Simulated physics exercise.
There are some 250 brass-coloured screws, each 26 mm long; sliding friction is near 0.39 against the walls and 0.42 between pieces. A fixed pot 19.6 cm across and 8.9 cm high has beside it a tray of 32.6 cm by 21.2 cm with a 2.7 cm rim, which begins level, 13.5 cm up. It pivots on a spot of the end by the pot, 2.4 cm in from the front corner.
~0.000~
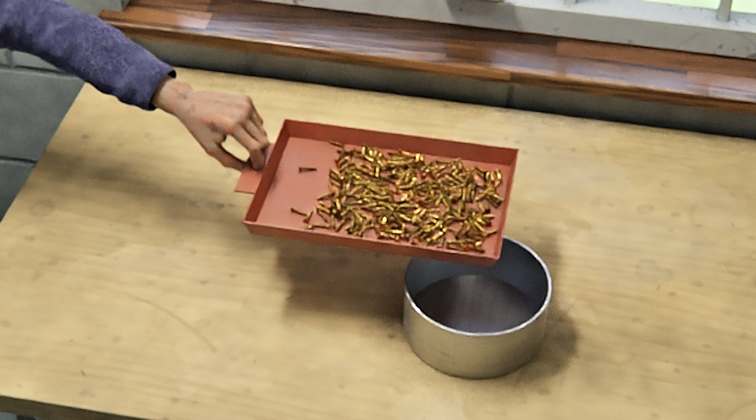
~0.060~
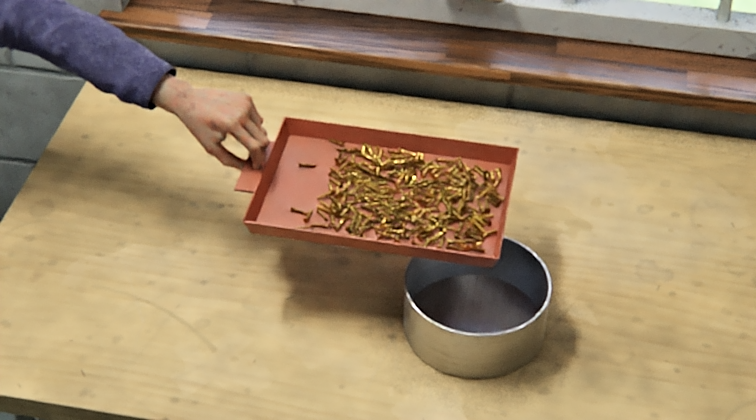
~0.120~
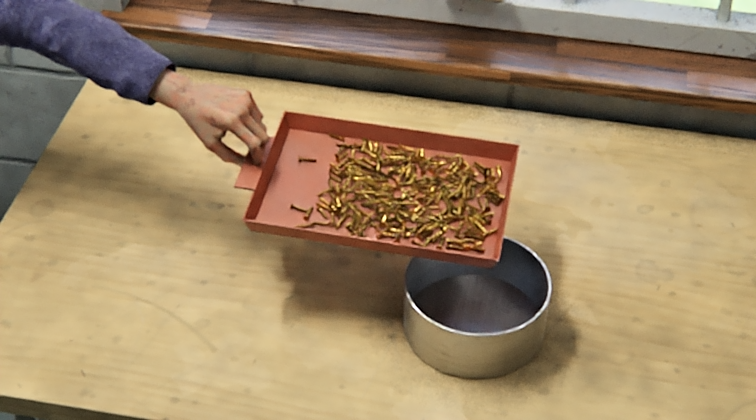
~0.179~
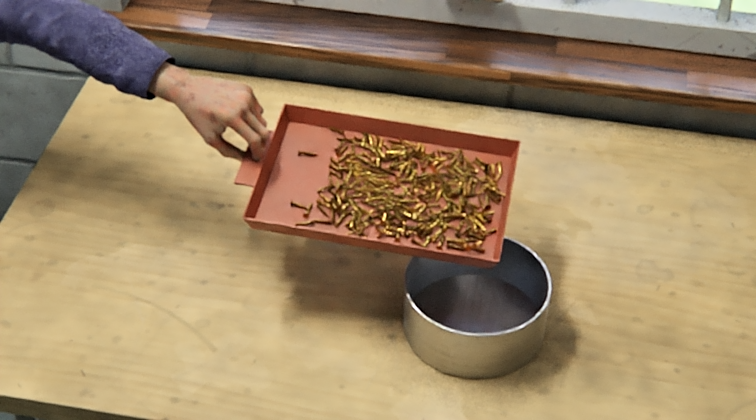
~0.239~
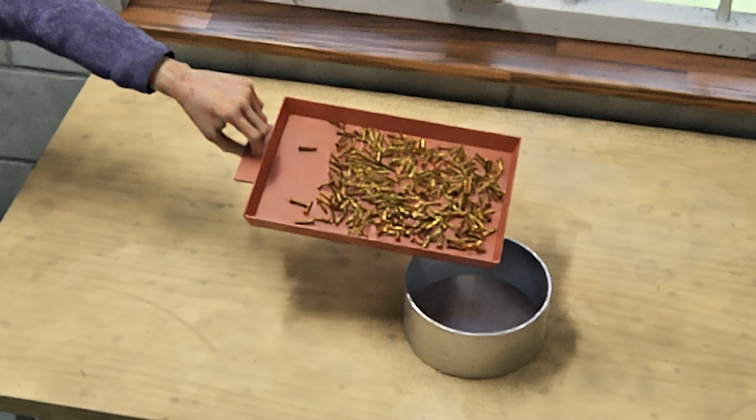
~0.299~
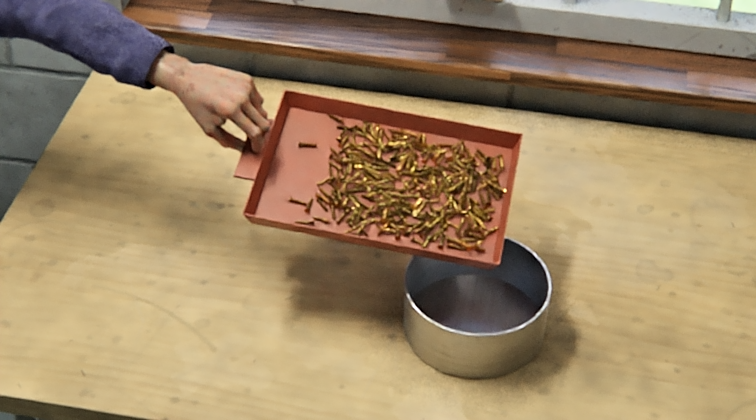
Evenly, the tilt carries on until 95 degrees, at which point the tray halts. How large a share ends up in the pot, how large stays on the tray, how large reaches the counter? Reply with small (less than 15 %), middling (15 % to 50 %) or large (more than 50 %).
Pot - large, tray - small, counter - middling.
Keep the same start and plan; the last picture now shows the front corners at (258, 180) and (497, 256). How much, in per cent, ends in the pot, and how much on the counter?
Final per cent - pot 75, counter 25.
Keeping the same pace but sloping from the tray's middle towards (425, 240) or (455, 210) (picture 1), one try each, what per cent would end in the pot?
Roughly 100 % for the first direction, roughly 40 % for the second.
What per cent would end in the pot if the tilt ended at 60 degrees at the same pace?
In that case some 15 per cent.
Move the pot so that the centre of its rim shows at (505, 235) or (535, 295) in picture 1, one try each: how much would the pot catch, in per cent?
Close to 0 in a hundred, then close to 45 in a hundred.
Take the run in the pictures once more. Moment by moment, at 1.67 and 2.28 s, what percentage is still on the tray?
Around 85 first, about 0 after.
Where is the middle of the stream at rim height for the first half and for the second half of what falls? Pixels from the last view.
First half close to (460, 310), second half close to (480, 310).
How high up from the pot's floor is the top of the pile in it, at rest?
Top level: Approx. 3.5 cm.
After 1.12 s, tilt 50 degrees; the tray holds 100 %, the pot 0 %.
After 1.67 s, tilt 76 degrees; the tray holds 85 %, the pot 15 %.
After 2.28 s, tilt 95 degrees; the tray holds 0 %, the pot 80 %.
At rest (2.8 s), pot 80 %, tray 0 %, counter 20 %.
